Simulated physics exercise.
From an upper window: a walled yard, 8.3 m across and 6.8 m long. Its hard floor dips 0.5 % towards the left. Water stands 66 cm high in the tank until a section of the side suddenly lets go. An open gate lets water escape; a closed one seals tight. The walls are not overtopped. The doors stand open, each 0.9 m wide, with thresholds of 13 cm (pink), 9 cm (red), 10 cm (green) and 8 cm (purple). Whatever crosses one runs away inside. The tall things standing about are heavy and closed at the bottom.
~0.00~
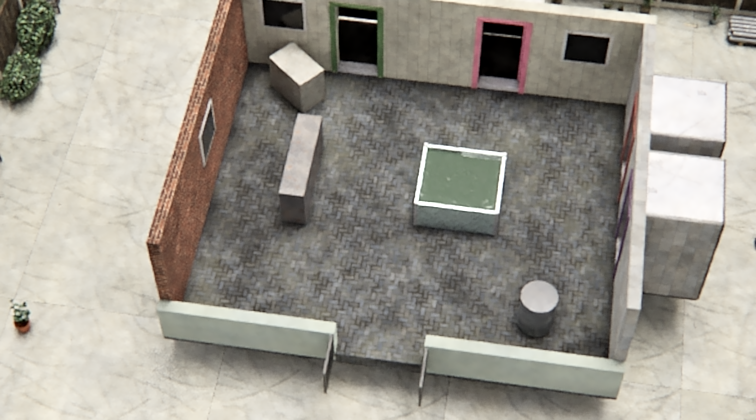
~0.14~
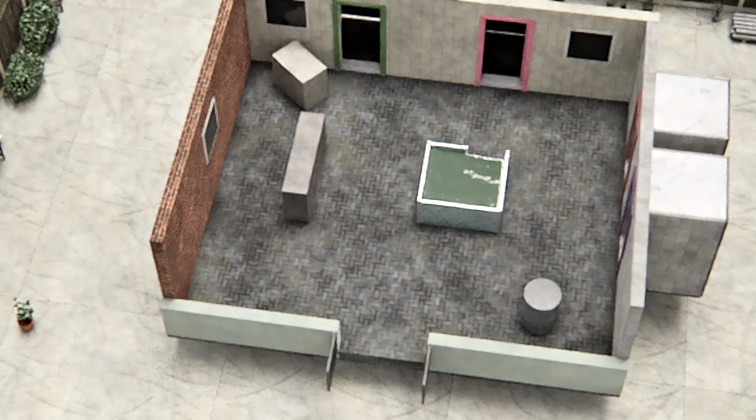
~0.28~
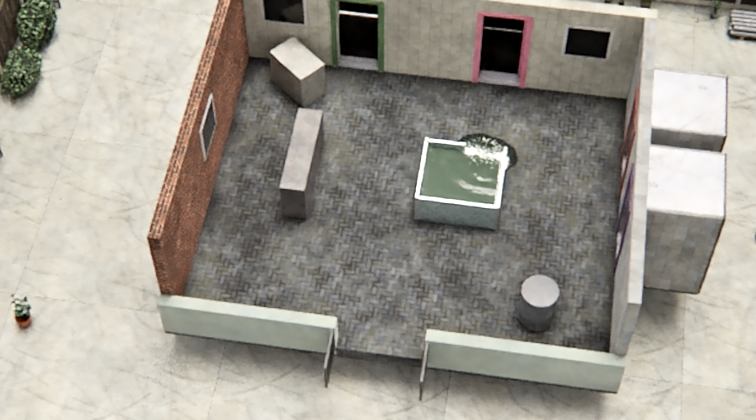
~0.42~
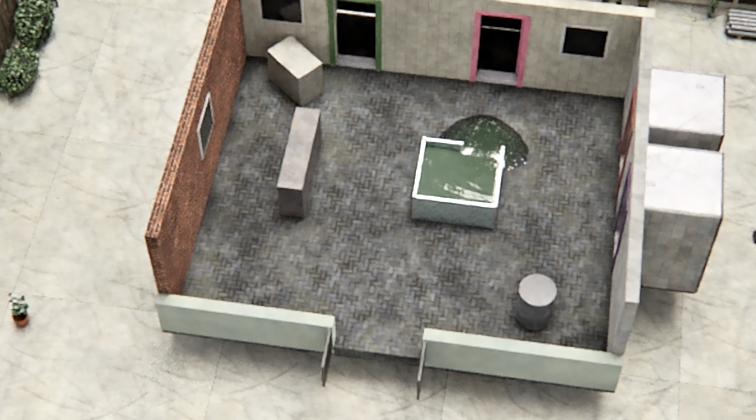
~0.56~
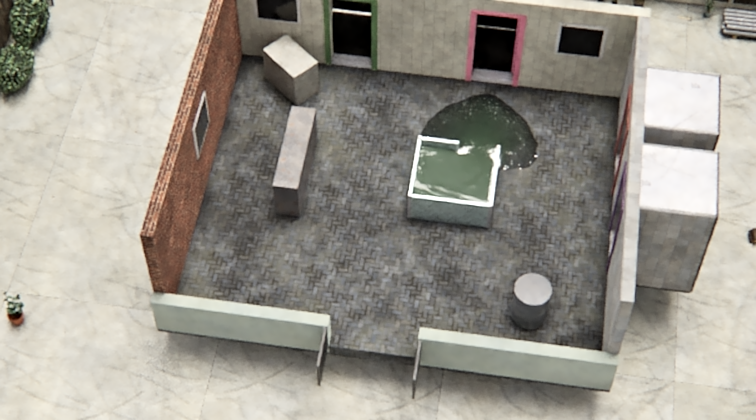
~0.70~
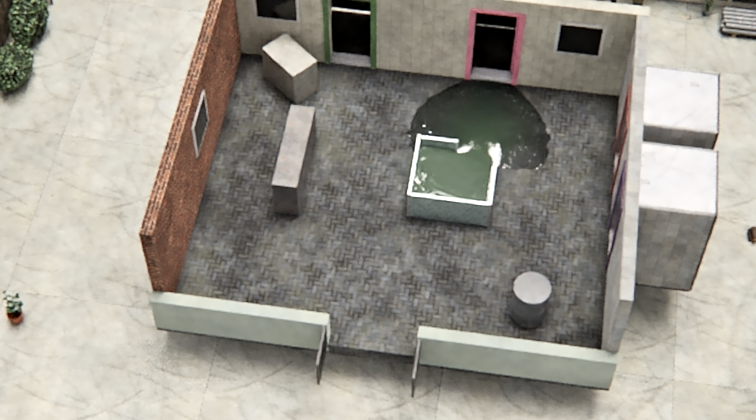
Dark green water lies still in a white-rimmed tank in a walled yard seen from high above, then breaks out through a gap at the tank's far side. Around it on dark paving stand grey blocks, a round grey drum at lower right, a brick wall at left, and green-framed and pink-framed doorways behind. The water spreads in a widening rounded pool towards the back wall and right, while the view shifts slightly.
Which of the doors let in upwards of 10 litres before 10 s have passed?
Door by door: At the pink door it goes over the limit; at the red door it stays under the limit; at the green door it does not reach the limit; at the purple door it does not reach the limit.
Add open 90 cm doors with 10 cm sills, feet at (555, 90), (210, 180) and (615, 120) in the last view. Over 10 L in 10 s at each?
In that order: Past it, under, above.
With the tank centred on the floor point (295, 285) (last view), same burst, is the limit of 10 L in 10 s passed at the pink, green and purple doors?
Against that limit: Pink under, green past it, purple under.
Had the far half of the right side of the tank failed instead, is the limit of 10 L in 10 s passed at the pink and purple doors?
Then: Pink not over, purple over.
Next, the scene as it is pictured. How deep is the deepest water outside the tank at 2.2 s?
About 32 cm.
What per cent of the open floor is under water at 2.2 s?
Some 15 per cent of it.
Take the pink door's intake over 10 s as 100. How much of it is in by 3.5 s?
About 95 per cent.
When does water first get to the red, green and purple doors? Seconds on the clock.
Red 2.8 s, green 1.8 s, purple 3.8 s.
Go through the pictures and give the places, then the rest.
In the first picture, still water, 66 cm deep, in the tank at (461, 181).
In the second picture, water pours out on the tank's far side and has run 0.5 m, to a hidden place; typically 10 cm deep outside, 66 cm at the tank's back.
In the third picture, water pours out on the tank's far side and has run 0.9 m, to (469, 138); typically 10 cm deep outside, 66 cm at the tank's back.
In the fourth picture, the front is at (478, 119), 1.3 m from the gap on the tank's far side; 1.7 m2 of floor is under water; 61 cm left at the back of the tank.
In the fifth picture, the front is at (490, 98), 1.9 m from the gap on the tank's far side; 2.9 m2 of floor is under water; 55 cm left at the back of the tank.
In the sixth picture, the front is at (505, 83), 2.4 m from the gap on the tank's far side; 4.4 m2 of floor is under water; 57 cm left at the back of the tank.
After 1.4 s water covers 15 % of the floor and is deepest (32 cm) near (474, 162); pink door 24 cm at the sill, 40 L in, red door not reached, green door not reached, purple door not reached.
After 2.2 s water covers 15 % of the floor and is deepest (32 cm) near (610, 98); pink door 24 cm at the sill, 101 L in, red door not reached, green door 5 cm at the sill, 0 L in, purple door not reached.
After 3.5 s water covers 25 % of the floor and is deepest (16 cm) near (474, 162); pink door 16 cm at the sill, 129 L in, red door 5 cm at the sill, 0 L in, green door 4 cm at the sill, 0 L in, purple door not reached.
After 6.0 s water covers 50 % of the floor and is deepest (10 cm) near (311, 76); pink door 9 cm at the sill, 134 L in, red door 5 cm at the sill, 0 L in, green door 5 cm at the sill, 0 L in, purple door 2 cm at the sill, 0 L in.
After 10.0 s water covers 75 % of the floor and is deepest (6 cm) near (306, 135); pink door 5 cm at the sill, 134 L in, red door 3 cm at the sill, 0 L in, green door 5 cm at the sill, 0 L in, purple door 2 cm at the sill, 0 L in.
